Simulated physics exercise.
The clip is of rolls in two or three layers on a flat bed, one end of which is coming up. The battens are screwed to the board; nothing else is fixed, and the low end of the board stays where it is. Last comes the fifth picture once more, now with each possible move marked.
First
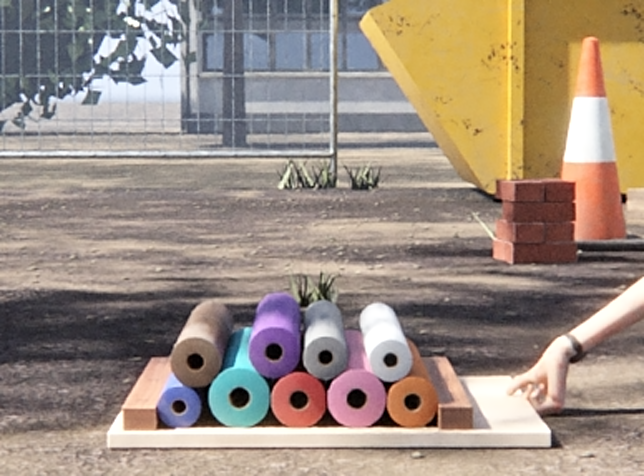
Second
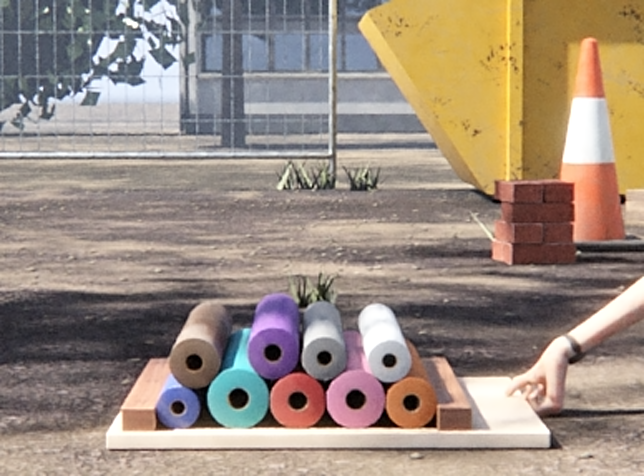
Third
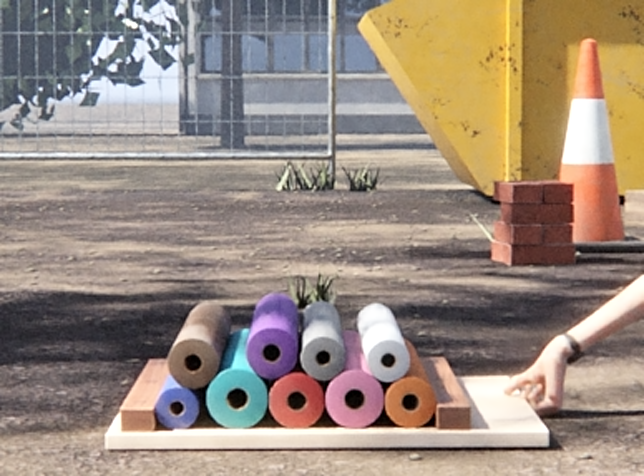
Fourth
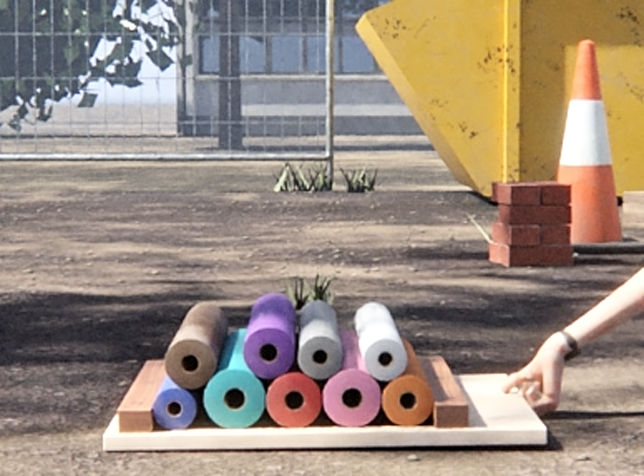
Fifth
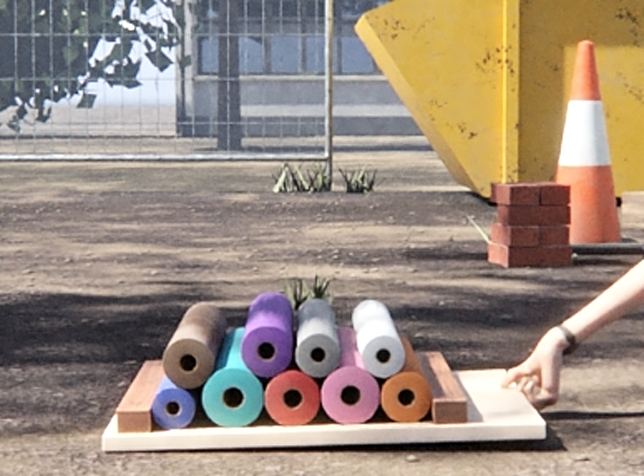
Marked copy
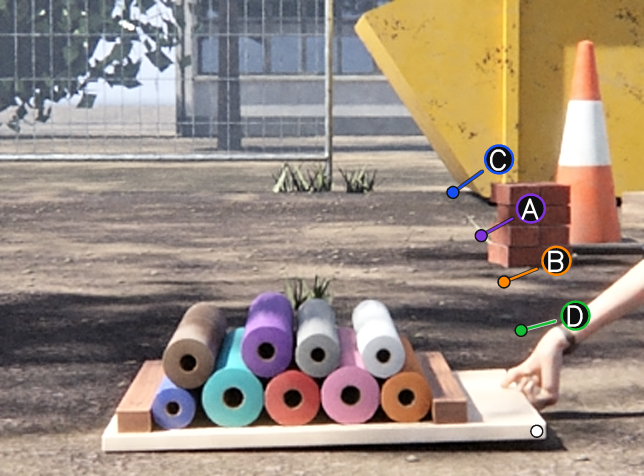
On bare ground in front of a wire fence, a yellow skip and an orange cone, coloured rolls lie in two layers between battens on a pale board. A hand at the right raises that end very slightly, and the rolls stay stacked, with barely any visible change among them.
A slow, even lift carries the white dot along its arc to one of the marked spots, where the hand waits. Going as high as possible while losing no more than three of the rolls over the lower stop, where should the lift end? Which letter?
The answer is mark C.
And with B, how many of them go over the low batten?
At B the number is one.
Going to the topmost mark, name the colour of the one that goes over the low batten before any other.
It is the brown one.
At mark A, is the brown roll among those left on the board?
No.
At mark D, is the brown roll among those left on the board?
No, with D.
On the marked copy, A at (481, 235); B at (504, 282); C at (453, 192); D at (521, 331); the white dot at (537, 432).
Taking C. A third of the way, board at 20°.
Two thirds of the way, board at 36°.
When it is over, board at 36°, three over the low batten (purple, grey, brown).
As for the rest, A one over the low batten (brown); B one over the low batten (brown); D one over the low batten (brown).
